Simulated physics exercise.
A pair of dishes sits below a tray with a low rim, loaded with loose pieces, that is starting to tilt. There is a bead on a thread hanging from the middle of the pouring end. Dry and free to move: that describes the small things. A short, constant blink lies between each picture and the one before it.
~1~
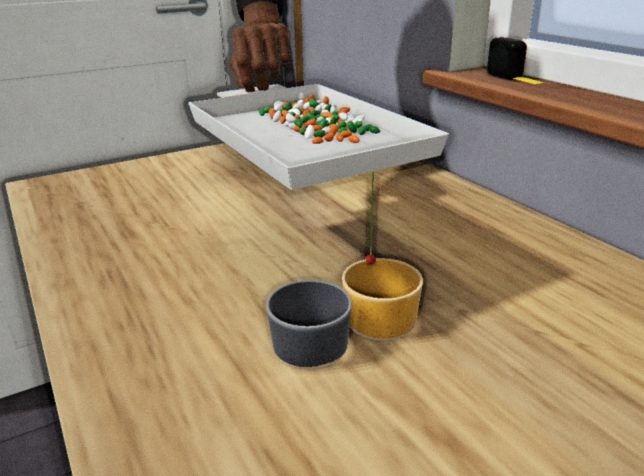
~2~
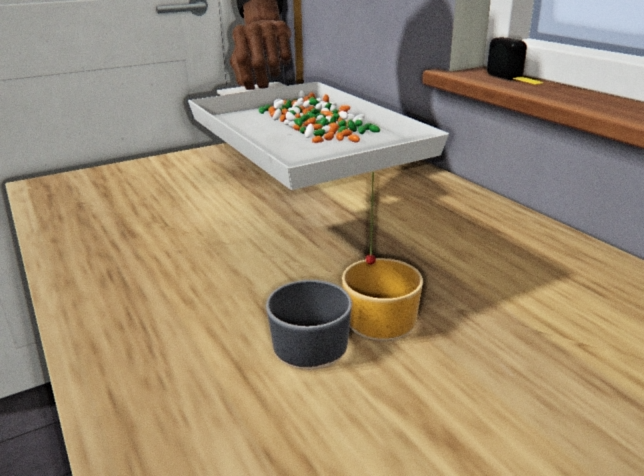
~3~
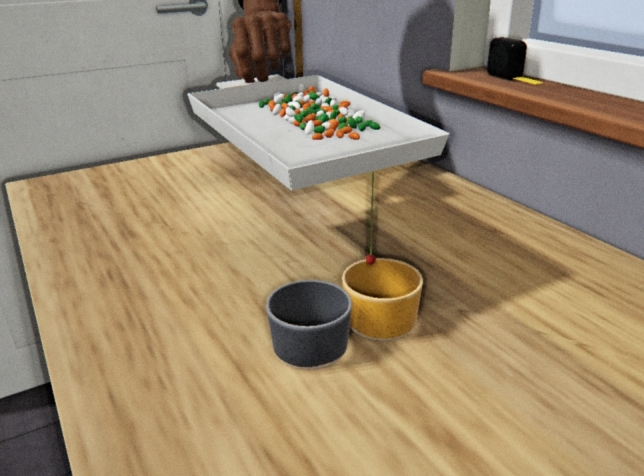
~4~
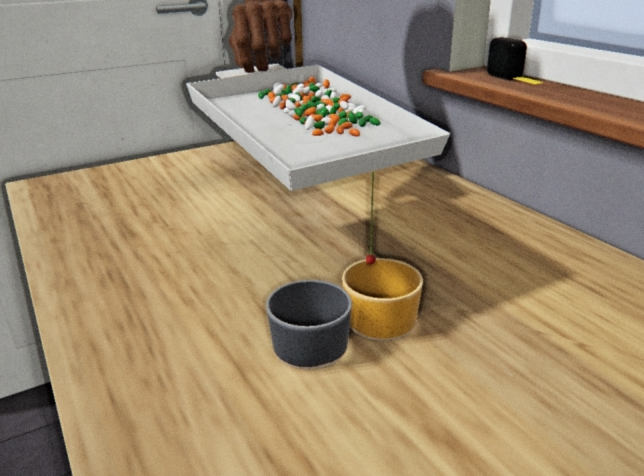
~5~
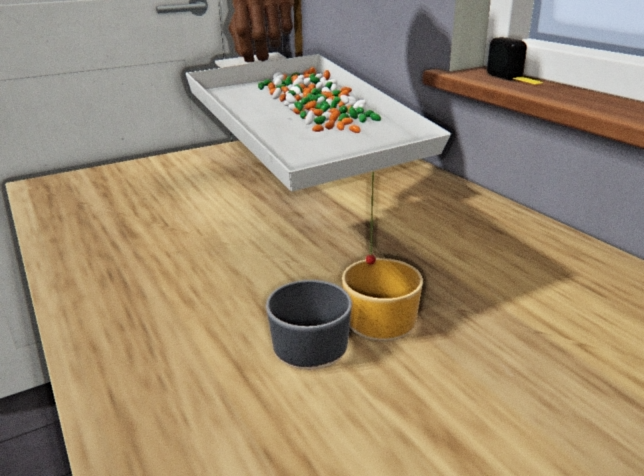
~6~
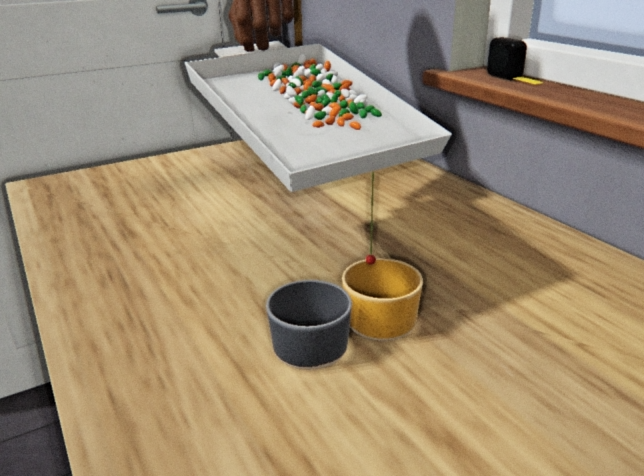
A white tray of green, white and orange jelly beans slowly tilted as a hand raised its far end, while the beans stayed heaped together above a gray dish and a yellow one on a wooden table.
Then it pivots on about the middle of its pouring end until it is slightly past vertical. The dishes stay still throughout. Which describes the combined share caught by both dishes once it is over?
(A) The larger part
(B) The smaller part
The answer is B.
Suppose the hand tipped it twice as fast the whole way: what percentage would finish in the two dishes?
It would be some 30 in a hundred.
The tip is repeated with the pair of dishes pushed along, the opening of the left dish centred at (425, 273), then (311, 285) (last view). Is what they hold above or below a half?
In order, they'd catch a minor share, and next a minor share.
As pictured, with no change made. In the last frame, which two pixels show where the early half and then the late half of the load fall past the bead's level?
First near (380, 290), later near (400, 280).
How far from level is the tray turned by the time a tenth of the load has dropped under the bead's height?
Roughly 110 degrees from level.
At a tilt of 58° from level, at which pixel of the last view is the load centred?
Near (362, 134).
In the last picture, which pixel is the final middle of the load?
Around (379, 360), give or take.
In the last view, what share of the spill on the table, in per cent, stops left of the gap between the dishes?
Estimate: About 10 percent.
Shortly afterwards, tray tipped steeply; all but a few on the tray; only a few outside both.
Next, tray tipped right over; all but a few on the tray; only a few outside both; a little in the air.
Some moments later, tray tipped past a quarter turn; near a quarter in the left dish; a little in the right dish; near two thirds outside both.
In the end, tray tipped past a quarter turn; near a quarter in the left dish; a little in the right dish; near two thirds outside both.
